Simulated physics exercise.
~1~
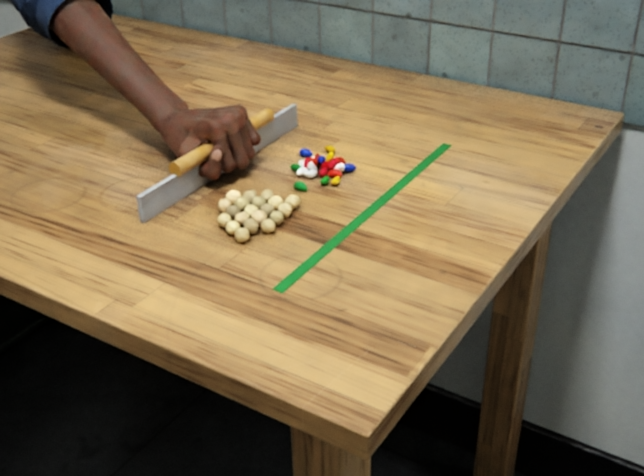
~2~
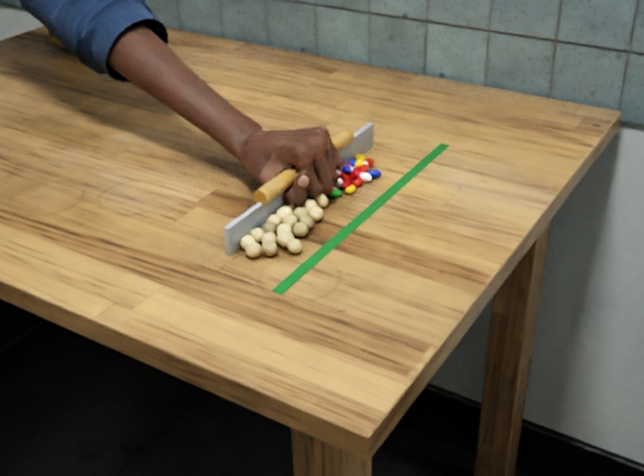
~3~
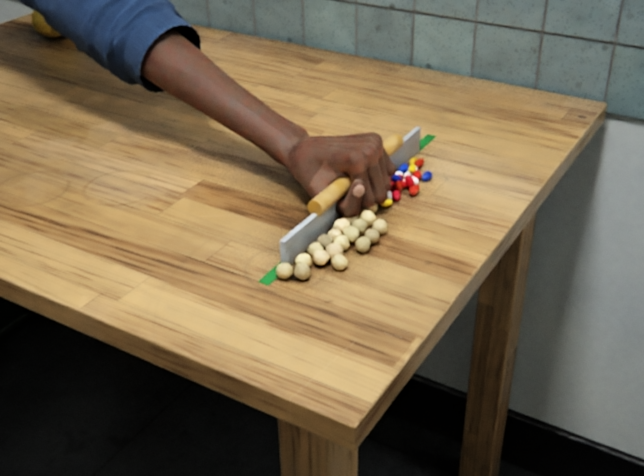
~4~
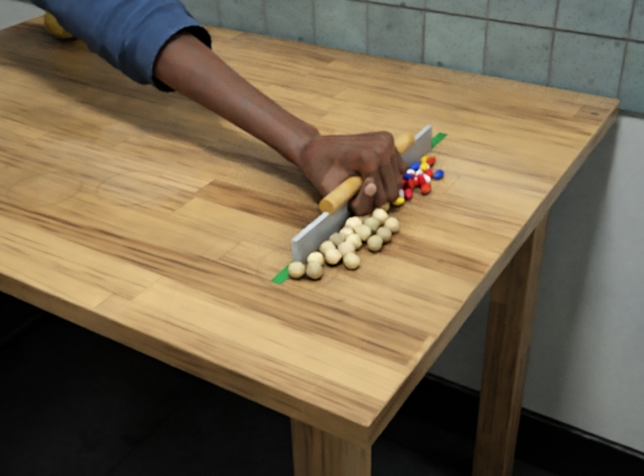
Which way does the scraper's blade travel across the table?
The blade travels to the right, pushing the two groups of small things ahead of it.
